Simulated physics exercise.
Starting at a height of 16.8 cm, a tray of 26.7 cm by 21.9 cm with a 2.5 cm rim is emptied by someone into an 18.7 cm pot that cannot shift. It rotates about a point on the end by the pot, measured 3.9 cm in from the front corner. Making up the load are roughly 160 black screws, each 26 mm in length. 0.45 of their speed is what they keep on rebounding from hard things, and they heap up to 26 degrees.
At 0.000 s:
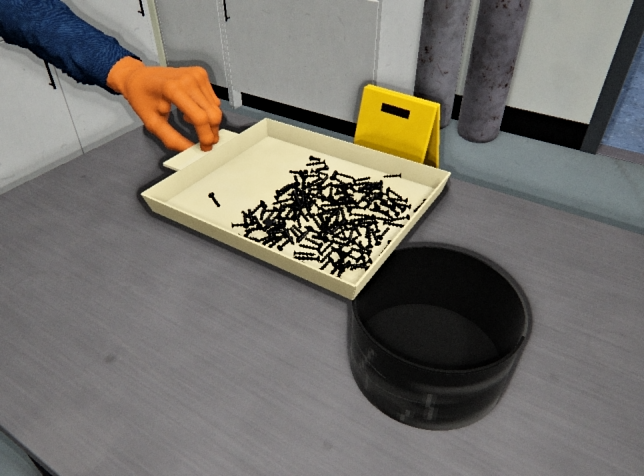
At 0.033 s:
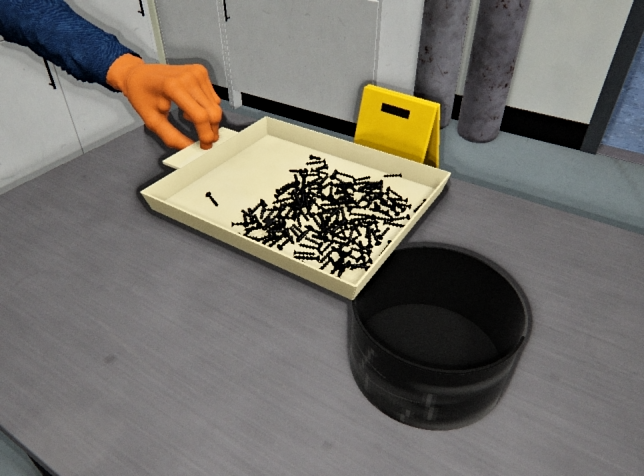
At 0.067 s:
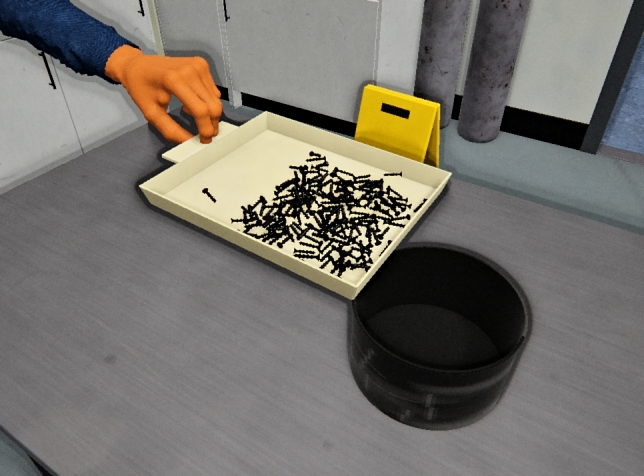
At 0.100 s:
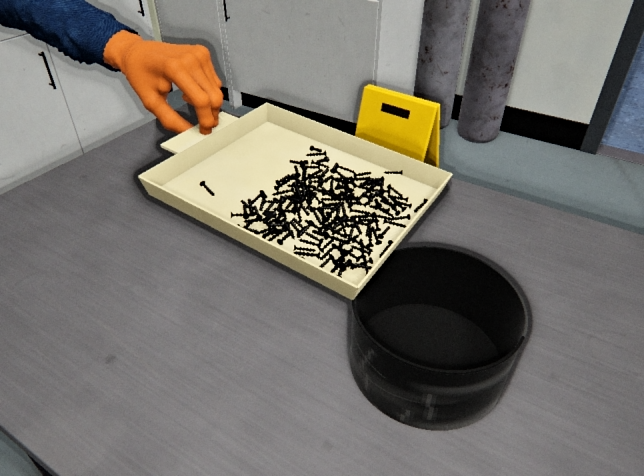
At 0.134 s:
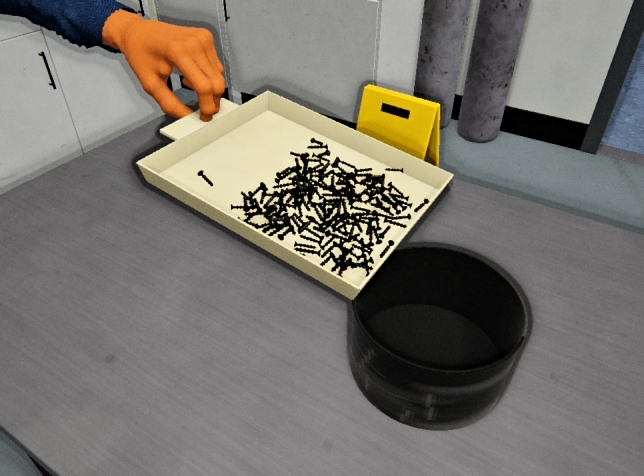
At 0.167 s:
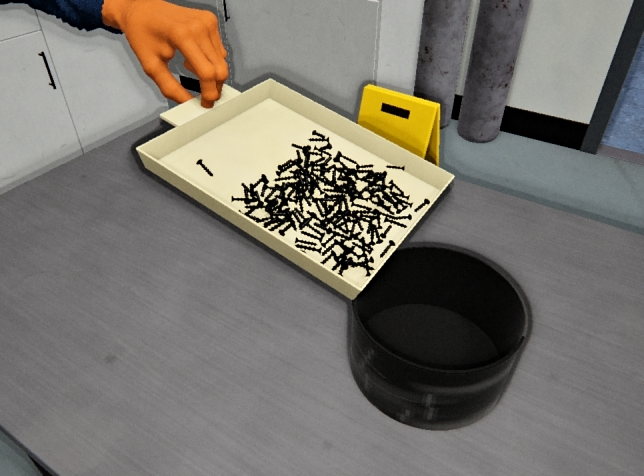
At first, an orange-gloved hand holds the far-left end of a shallow cream tray of black screws, which sits nearly level beside a round black pot. The hand then raises that end steadily, tilting the tray toward the pot, while the screws stay heaped inside with barely any shift.
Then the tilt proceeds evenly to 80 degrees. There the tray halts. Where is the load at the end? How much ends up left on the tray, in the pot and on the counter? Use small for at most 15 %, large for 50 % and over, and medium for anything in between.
Left on the tray - medium, pot - large, counter - small.
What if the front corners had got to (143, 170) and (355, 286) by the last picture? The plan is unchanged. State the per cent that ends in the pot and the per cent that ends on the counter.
Final per cent - pot 25, counter 70.
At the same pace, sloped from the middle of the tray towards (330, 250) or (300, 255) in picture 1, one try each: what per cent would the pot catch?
Approximately 10 percent, then 0 percent.
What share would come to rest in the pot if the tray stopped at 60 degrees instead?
That would give about 30 per cent.
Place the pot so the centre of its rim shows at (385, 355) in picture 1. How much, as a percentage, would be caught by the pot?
Share in pot at that spot: Some 35 in a hundred.
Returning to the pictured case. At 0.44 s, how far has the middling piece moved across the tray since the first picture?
Displacement on the tray: Roughly 3 cm.
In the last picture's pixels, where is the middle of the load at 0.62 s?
Load centre, approx.: (406, 232) px.
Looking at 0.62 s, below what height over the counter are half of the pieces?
The halfway line is at about 18 cm.
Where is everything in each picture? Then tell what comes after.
In the first frame, tray tilt 0 degrees, front corners at (149, 193) and (353, 280); middle of the pieces at (326, 213); pot at (438, 301).
In the second frame, tray tilt 1 degrees, front corners at (148, 191) and (354, 280); middle of the pieces at (326, 213).
In the third frame, tray tilt 2 degrees, front corners at (147, 185) and (354, 281); middle of the pieces at (326, 211).
In the fourth frame, tray tilt 5 degrees, front corners at (146, 176) and (355, 281), lowest corner right back; middle of the pieces at (327, 208).
In the fifth frame, tray tilt 9 degrees, front corners at (145, 162) and (357, 282), lowest corner right back; middle of the pieces at (328, 204).
In the sixth frame, tray tilt 13 degrees, front corners at (145, 149) and (359, 283), lowest corner right back; middle of the pieces at (329, 200); pot at (438, 301). The tray's pace is about 120 degrees a second.
After 0.44 s, tilt 46 degrees; the tray holds 100 %, the pot 0 %.
Then, at 0.62 s, tilt 68 degrees; the tray holds 100 %, the pot 0 %.
Then, at 0.92 s, tilt 80 degrees; the tray holds 35 %, the pot 55 %.
In the end, at 1.8 s, tray 30 %, pot 65 %, counter 5 %.
